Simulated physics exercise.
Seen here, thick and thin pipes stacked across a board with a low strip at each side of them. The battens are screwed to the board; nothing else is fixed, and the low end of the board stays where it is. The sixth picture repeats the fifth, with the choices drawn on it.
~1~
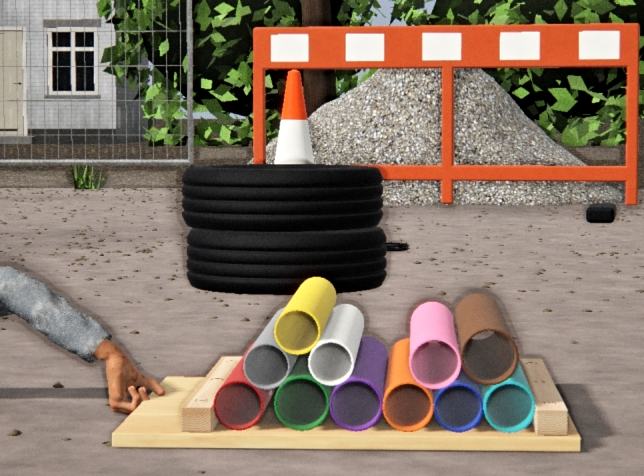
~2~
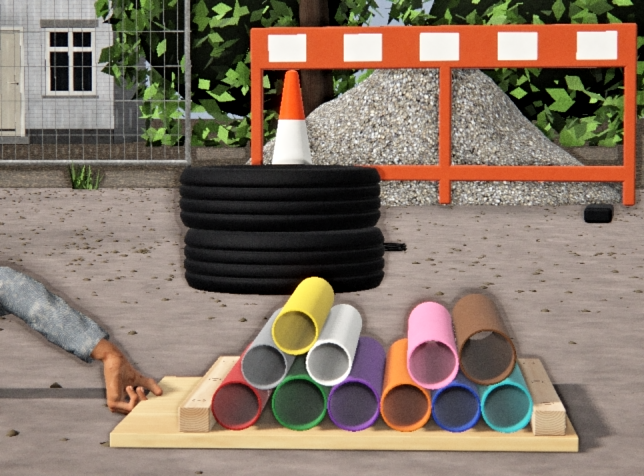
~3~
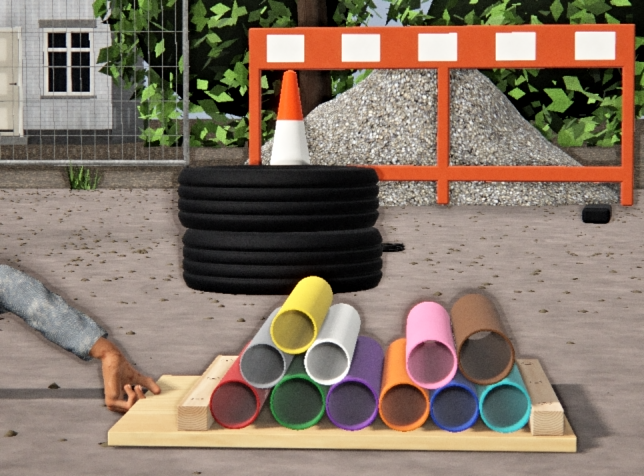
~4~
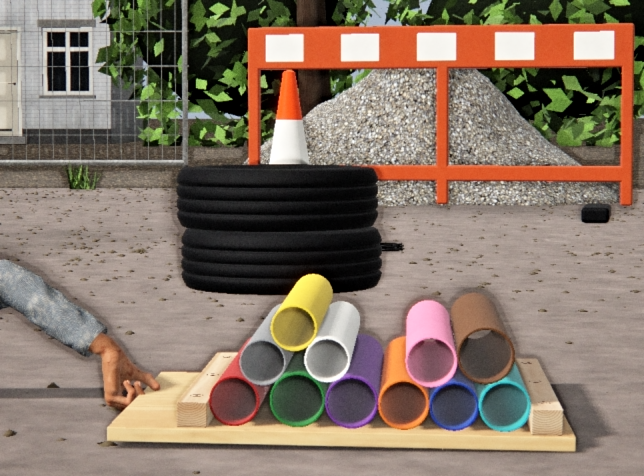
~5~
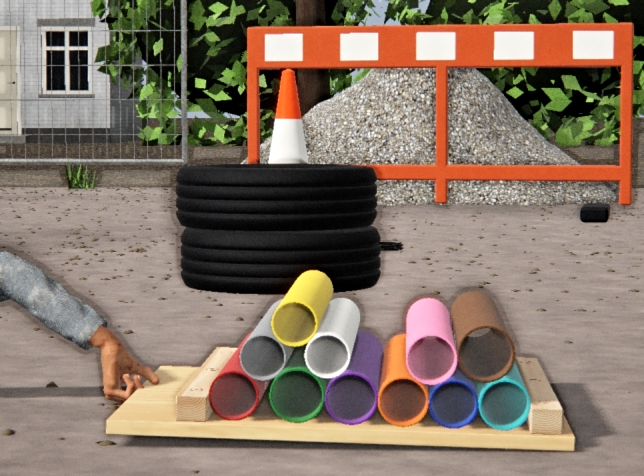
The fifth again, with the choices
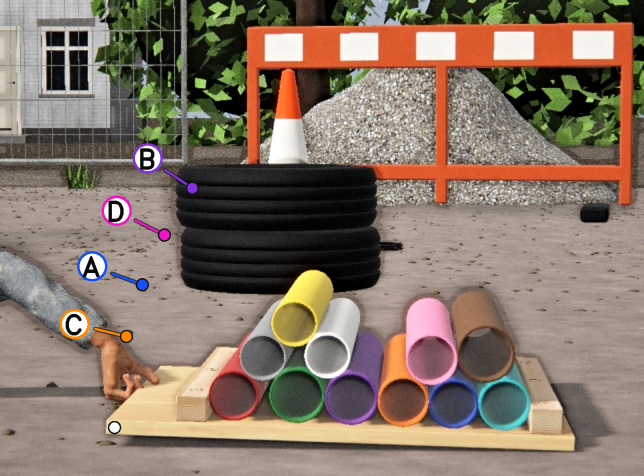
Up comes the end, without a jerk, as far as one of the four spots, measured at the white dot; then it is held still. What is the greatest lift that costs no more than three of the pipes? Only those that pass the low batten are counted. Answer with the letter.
A is the limit.
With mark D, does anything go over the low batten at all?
Yes.
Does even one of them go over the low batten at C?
At C: No.
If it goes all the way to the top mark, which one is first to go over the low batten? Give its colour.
First is the brown one.
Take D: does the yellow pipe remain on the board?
No.
On the copy, A at (142, 285); B at (192, 188); C at (127, 337); D at (164, 235); the white dot at (115, 428).
On A. First, board at 14°.
Then, board at 20°.
Finally, board at 20°, none over the low batten.
By contrast, B five over the low batten; C none over the low batten; D four over the low batten (white, pink, brown, yellow).
